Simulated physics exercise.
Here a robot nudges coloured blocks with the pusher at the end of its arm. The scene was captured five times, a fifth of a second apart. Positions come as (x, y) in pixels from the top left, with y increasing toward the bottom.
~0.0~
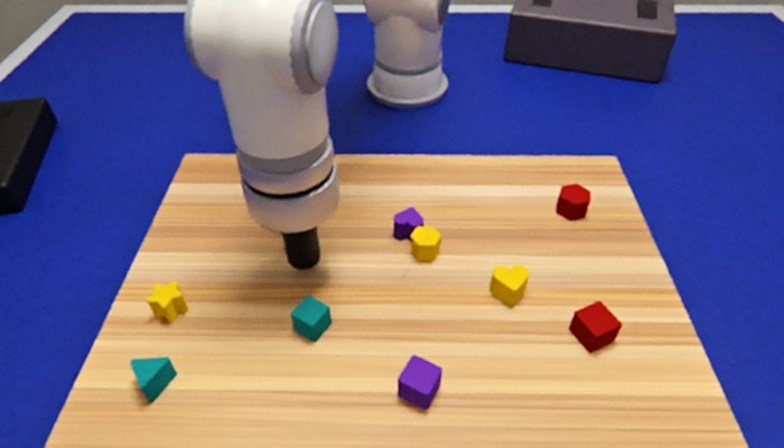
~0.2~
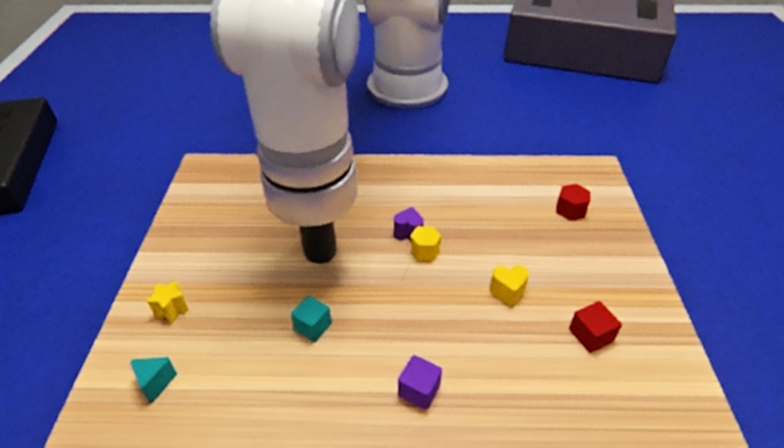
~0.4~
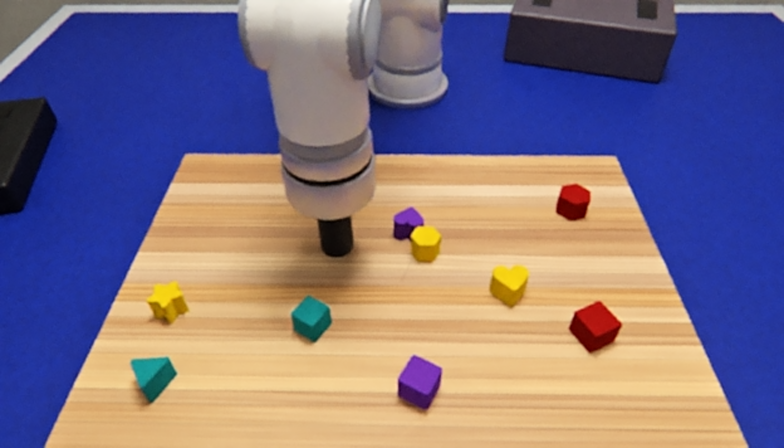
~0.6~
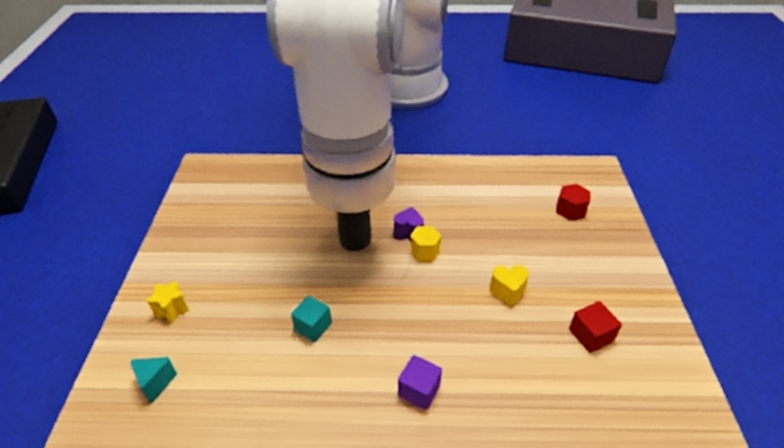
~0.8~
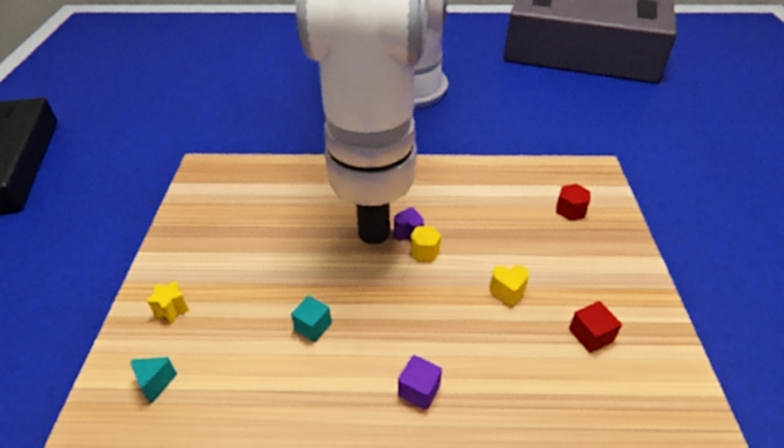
A white robot arm with a black tip moved steadily right and slightly away across a wooden board, coming up beside a small purple block near a yellow hexagon, while all the colored blocks stayed still.
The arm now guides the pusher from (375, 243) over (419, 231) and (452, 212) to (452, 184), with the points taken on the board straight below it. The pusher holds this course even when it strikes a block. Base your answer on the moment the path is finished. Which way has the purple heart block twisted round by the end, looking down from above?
From the top, the block rotates clockwise.
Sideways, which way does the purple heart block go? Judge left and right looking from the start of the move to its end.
Gets pushed right.
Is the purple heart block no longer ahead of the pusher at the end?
Final answer: Yes.
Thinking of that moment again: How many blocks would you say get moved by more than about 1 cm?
One block shifts.
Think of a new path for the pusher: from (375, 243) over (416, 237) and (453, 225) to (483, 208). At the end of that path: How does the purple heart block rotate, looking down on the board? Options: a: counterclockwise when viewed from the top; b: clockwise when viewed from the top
(a)
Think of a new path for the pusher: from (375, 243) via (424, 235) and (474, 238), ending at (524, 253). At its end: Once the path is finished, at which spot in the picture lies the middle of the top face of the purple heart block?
It should be at about (483, 201).
The first path, step by step. One third of the way, pusher (419, 222); purple heart block (449, 209).
Two thirds of the way, pusher (453, 203); purple heart block (480, 202), turned 80° clockwise.
At the end, pusher (453, 175); purple heart block (480, 201), turned 85° clockwise; yellow hexagon in place.
